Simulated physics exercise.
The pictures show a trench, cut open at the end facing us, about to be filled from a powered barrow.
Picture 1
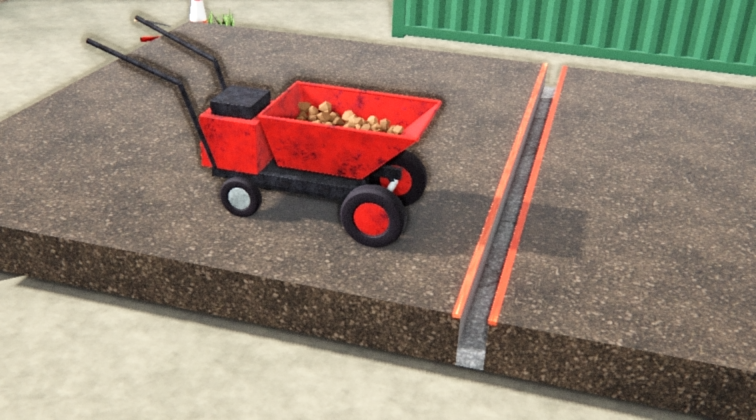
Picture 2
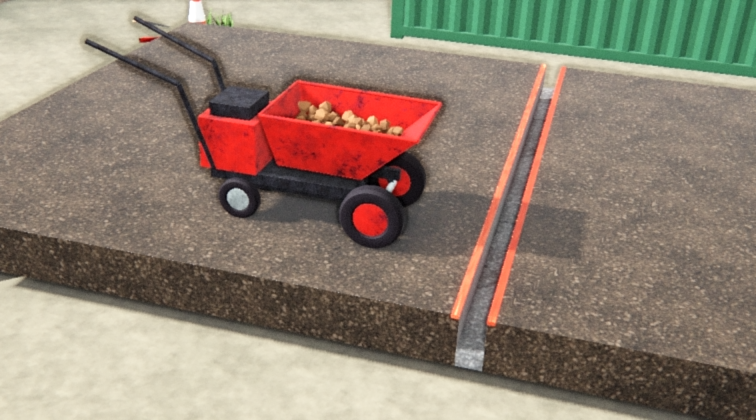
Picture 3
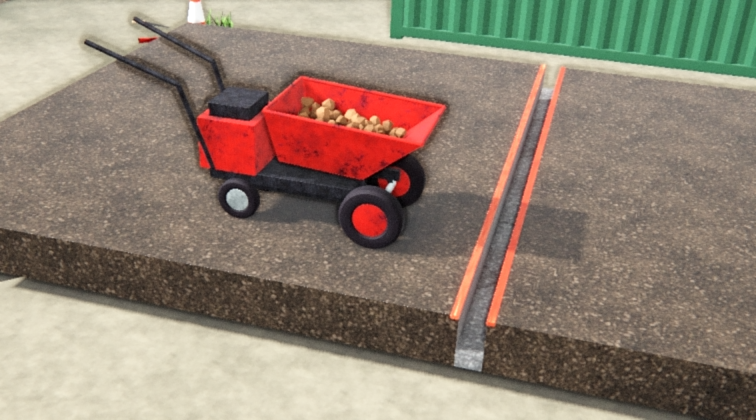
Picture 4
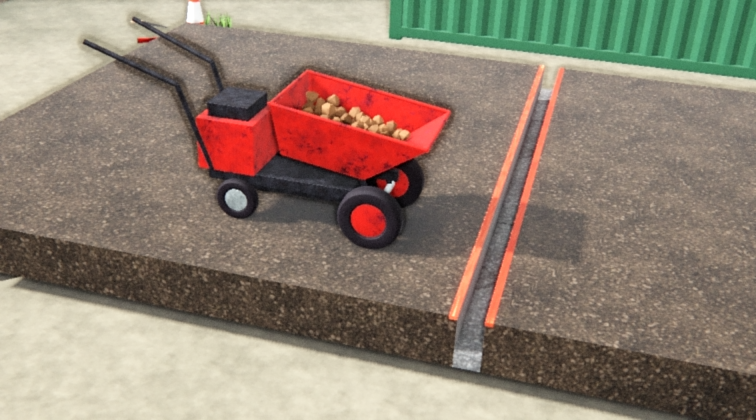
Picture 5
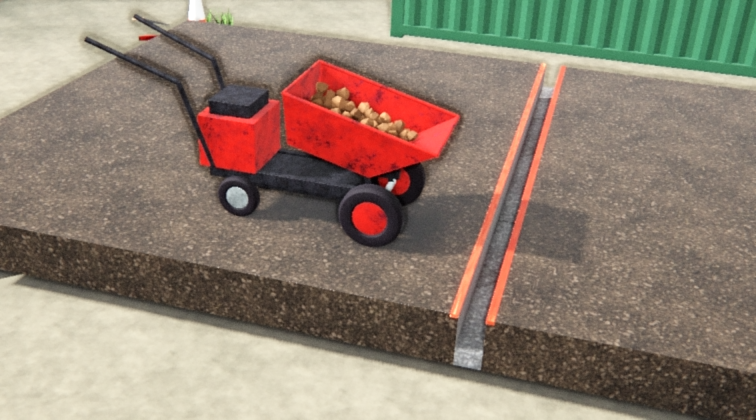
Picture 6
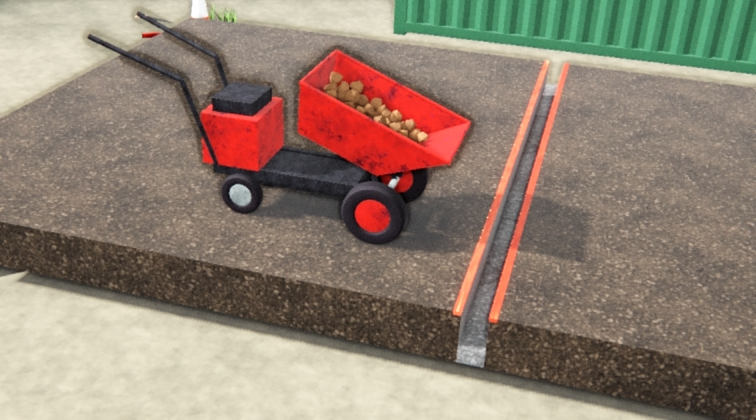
On a slab of dark, gritty ground near a green corrugated wall, a red powered barrow holding brown clods stands left of a narrow trench edged in orange. Its skip starts level, then tilts gradually forward, the back rising and the lip lowering toward the trench, while the wheels stay put.
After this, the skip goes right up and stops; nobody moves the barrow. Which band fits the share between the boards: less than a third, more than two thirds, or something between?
The trench ends with from one third to two thirds of it.
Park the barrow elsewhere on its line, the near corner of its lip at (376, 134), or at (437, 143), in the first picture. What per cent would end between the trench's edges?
First some 40, then 30 per cent.
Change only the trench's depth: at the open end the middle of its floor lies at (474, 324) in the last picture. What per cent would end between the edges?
Roughly 30 in a hundred.
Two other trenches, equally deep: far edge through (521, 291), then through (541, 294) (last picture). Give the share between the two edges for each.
In turn 80 and 90 in a hundred.
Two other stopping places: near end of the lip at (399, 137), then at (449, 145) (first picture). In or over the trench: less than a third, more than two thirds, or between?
In turn: In the middle band; below one third.
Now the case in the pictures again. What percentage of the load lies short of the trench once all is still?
About 0 per cent.
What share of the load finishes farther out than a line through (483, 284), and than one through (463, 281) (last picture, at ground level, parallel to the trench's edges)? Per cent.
Roughly 60 per cent, and 80 per cent.
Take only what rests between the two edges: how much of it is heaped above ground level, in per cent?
Close to 10 per cent.
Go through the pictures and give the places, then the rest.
In the first frame, lip of the skip (416, 140), level; top of the load (339, 123), clay clods; first edge of the trench (468, 284); far edge (502, 290), the trench under half as wide as the skip, and about as deep as wide.
In the second frame, lip of the skip (417, 141), tipped barely; top of the load (339, 123).
In the third frame, lip of the skip (421, 145), tipped barely; top of the load (322, 126).
In the fourth frame, lip of the skip (427, 151), tipped a little; top of the load (327, 122).
In the fifth frame, lip of the skip (437, 156), tipped clearly; top of the load (336, 115).
In the sixth frame, lip of the skip (448, 163), tipped clearly; top of the load (330, 96); first edge of the trench (468, 281); far edge (503, 287).
Just after the last frame, skip tipped steeply; every one in the skip.
A moment on, skip tipped right over; roughly a third in the skip; just a few short of the trench; roughly half in or heaped over the trench; about a tenth beyond it.
Further on, skip tipped right over; roughly a quarter in the skip; roughly half in or heaped over the trench; roughly a quarter beyond it.
When it is over, skip tipped right over; roughly a quarter in the skip; roughly half in or heaped over the trench; roughly a quarter beyond it.
